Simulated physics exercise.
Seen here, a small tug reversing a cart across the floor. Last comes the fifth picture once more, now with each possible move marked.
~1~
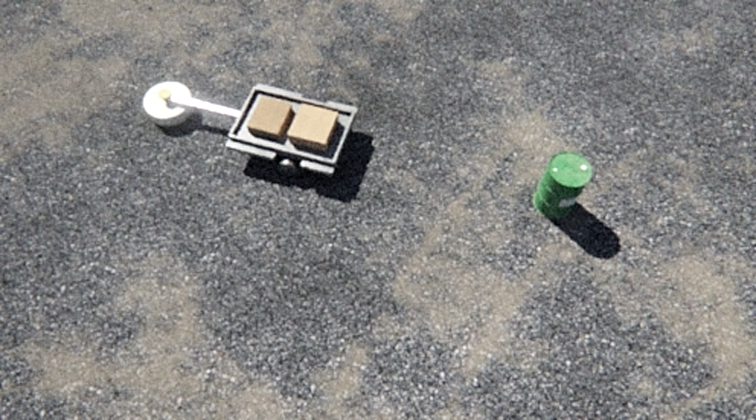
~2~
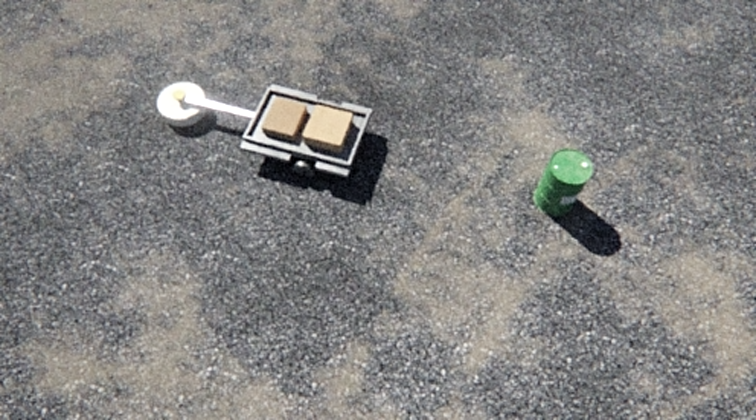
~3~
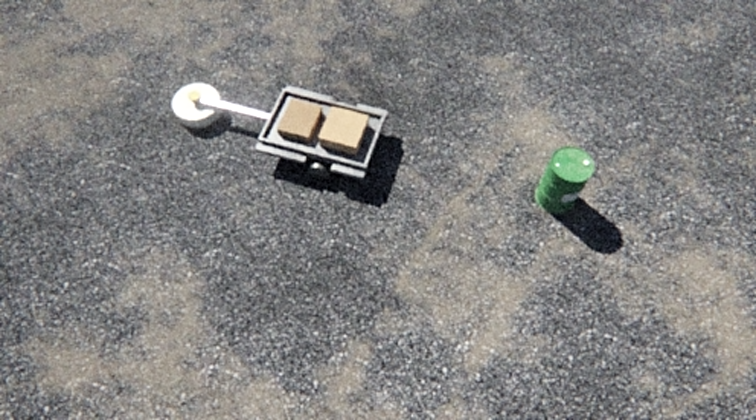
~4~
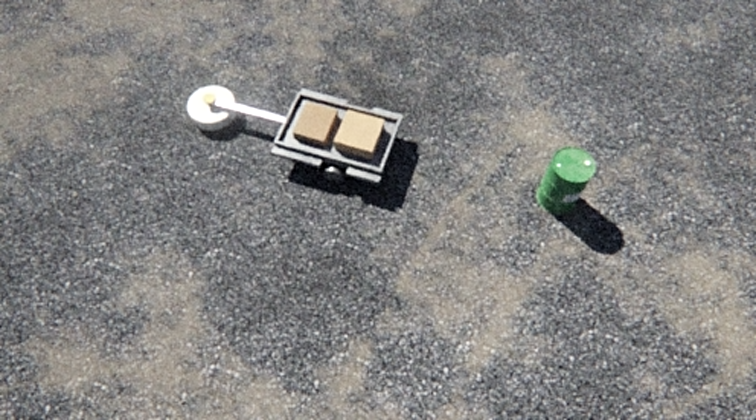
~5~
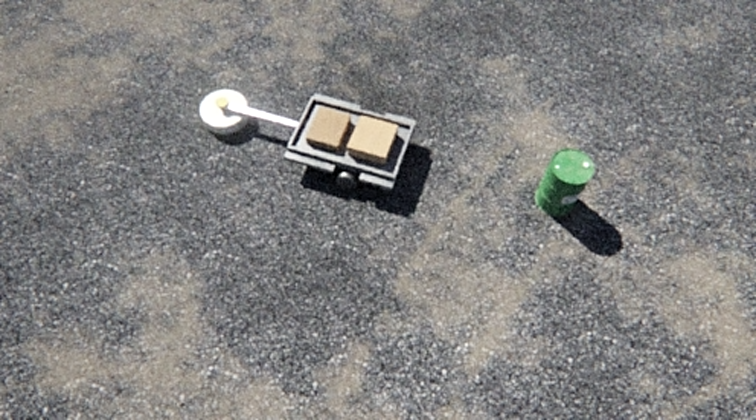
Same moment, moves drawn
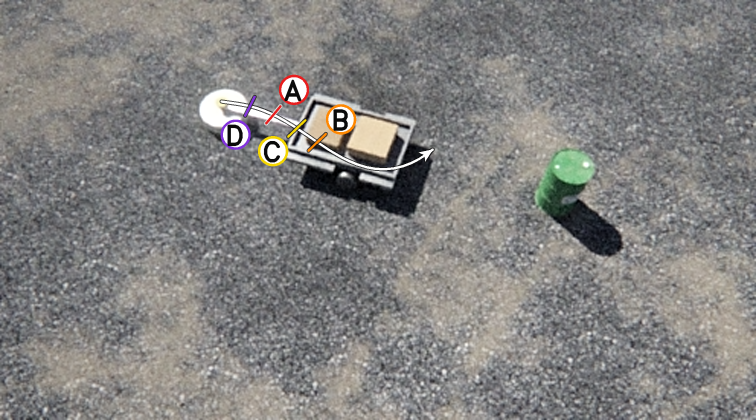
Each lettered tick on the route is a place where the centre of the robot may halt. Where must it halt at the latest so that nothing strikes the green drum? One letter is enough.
Up to mark B.
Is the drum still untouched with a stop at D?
Yes.
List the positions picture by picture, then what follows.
In the first picture, green drum (553, 202); robot (168, 102); grey cart (293, 126).
In the second picture, robot (182, 102); grey cart (308, 128); green drum (553, 199).
In the third picture, robot (197, 103); grey cart (323, 129); green drum (555, 197).
In the fourth picture, robot (212, 106); grey cart (339, 133); green drum (556, 198).
In the fifth picture, robot (224, 110); grey cart (352, 138); green drum (555, 199).
On the marked copy, A at (273, 115); B at (317, 142); C at (297, 128); D at (250, 106); the route from (222, 102) via (327, 148) to (433, 150).
With B. Early on, robot (260, 117), cart (389, 149).
Further on, robot (294, 133), cart (428, 161).
At the end, robot (318, 150), cart (459, 168); nothing has been touched.
As for the rest, A is safe but short; C is safe but short; D is safe but short.
